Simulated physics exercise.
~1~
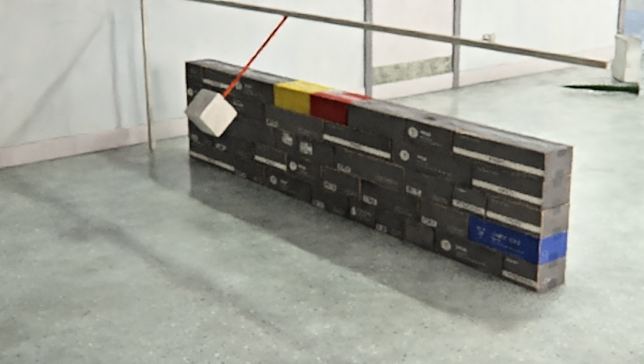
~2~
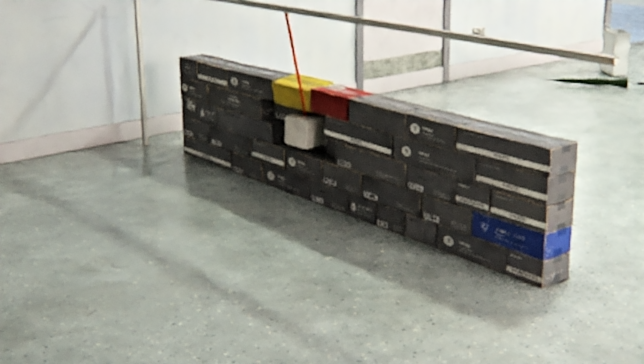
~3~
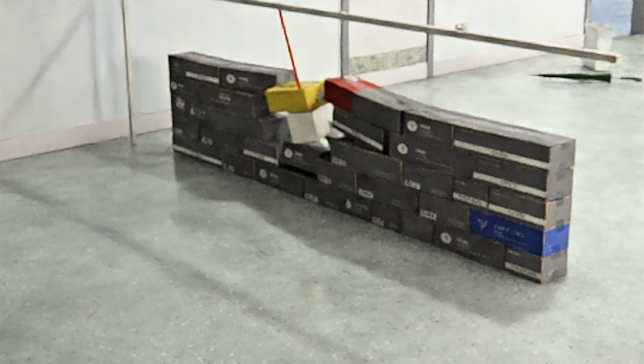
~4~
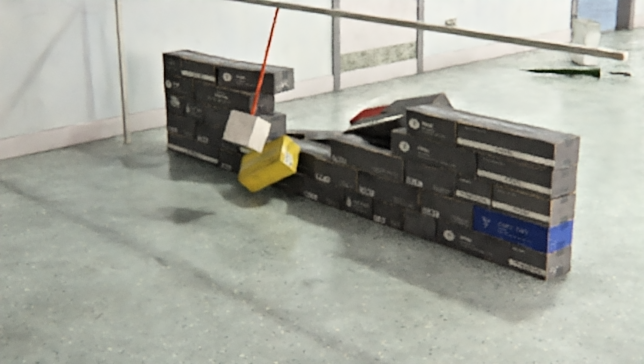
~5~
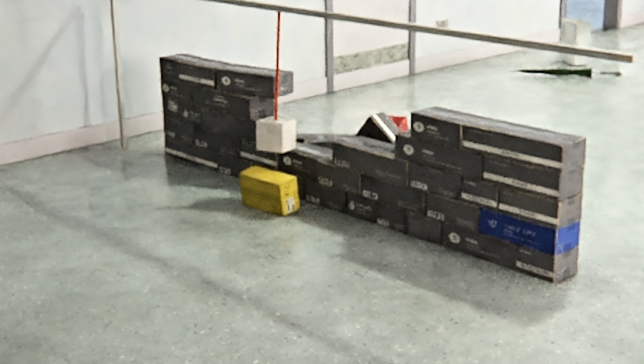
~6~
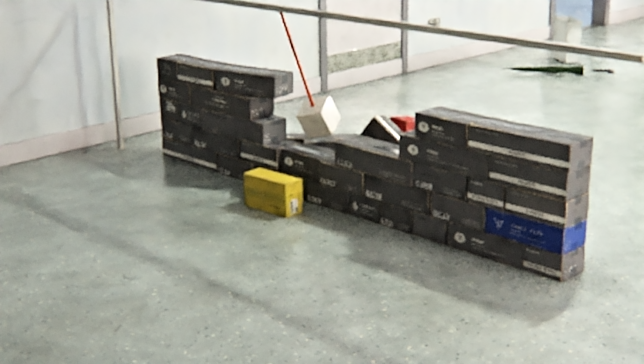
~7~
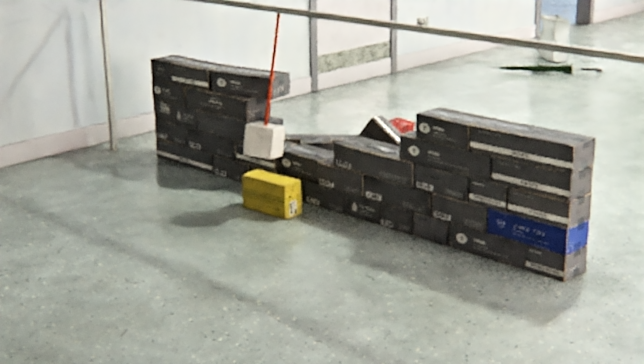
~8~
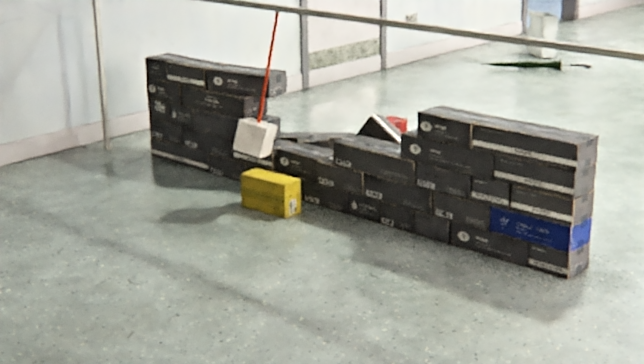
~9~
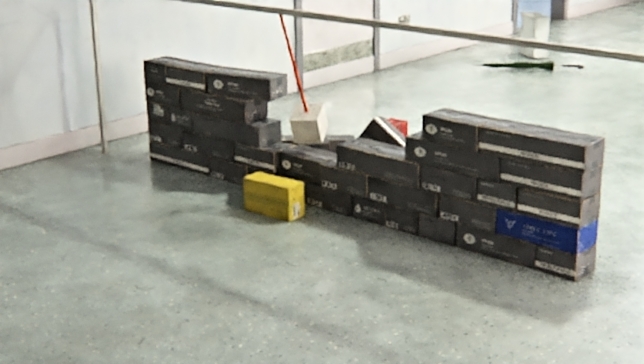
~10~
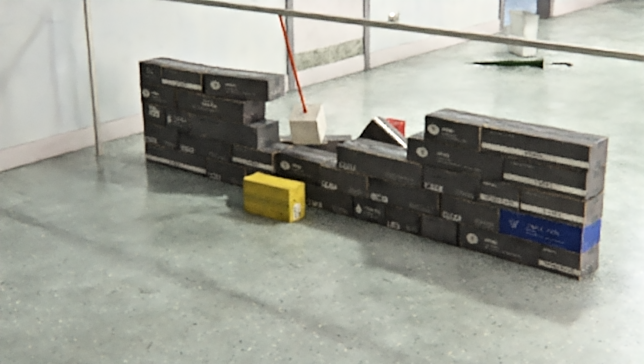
A pale block hanging on a red line swung into a long wall of dark boxes and broke open its upper middle, dropping the yellow box in front and toppling the red one behind, then kept swinging in the gap while both ends stayed standing.
